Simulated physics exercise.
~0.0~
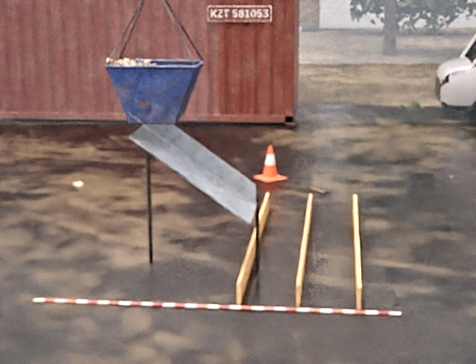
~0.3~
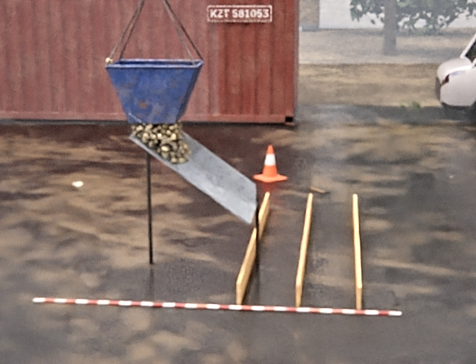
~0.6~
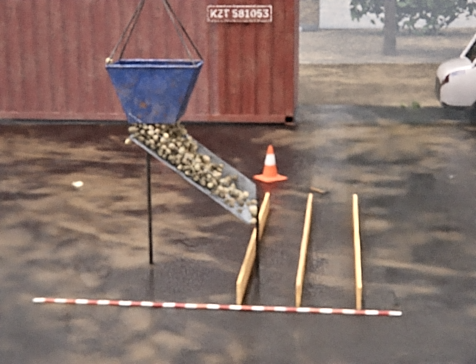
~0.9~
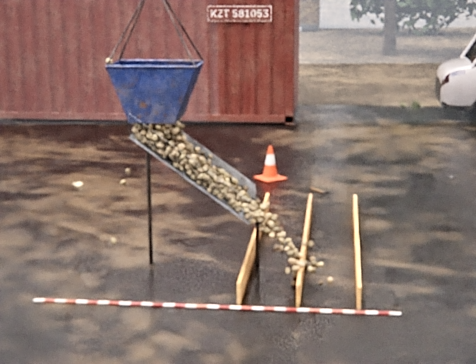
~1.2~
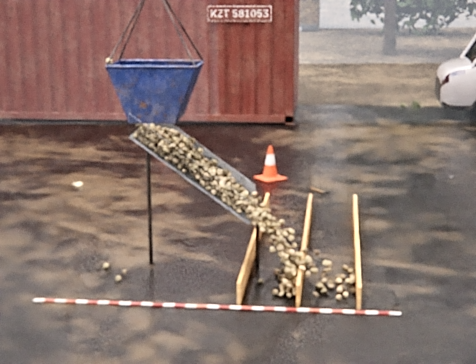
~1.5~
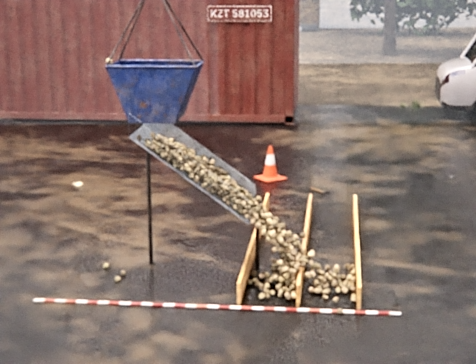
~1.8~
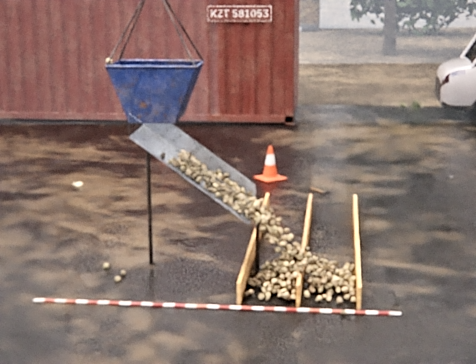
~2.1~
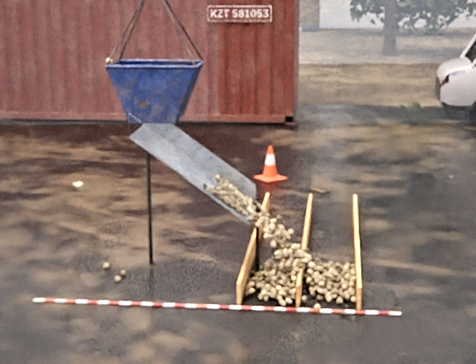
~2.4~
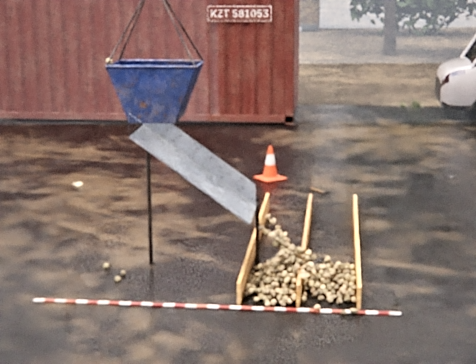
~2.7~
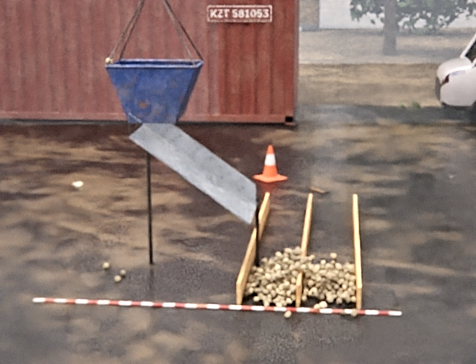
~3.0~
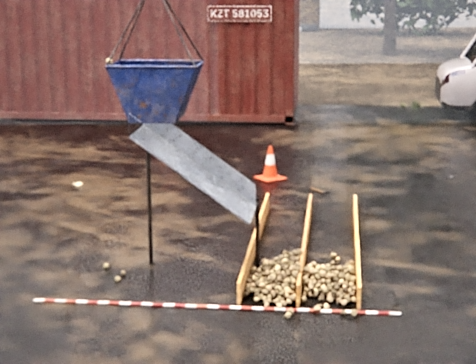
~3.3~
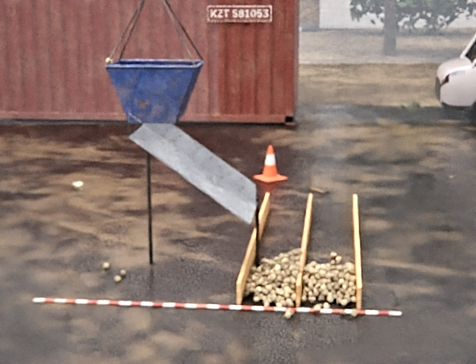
A blue skip hanging in front of a red container let stones drop from its bottom onto a sloping steel slide, and they poured down to the right between wooden boards, settling in both bays, with more in the left one.
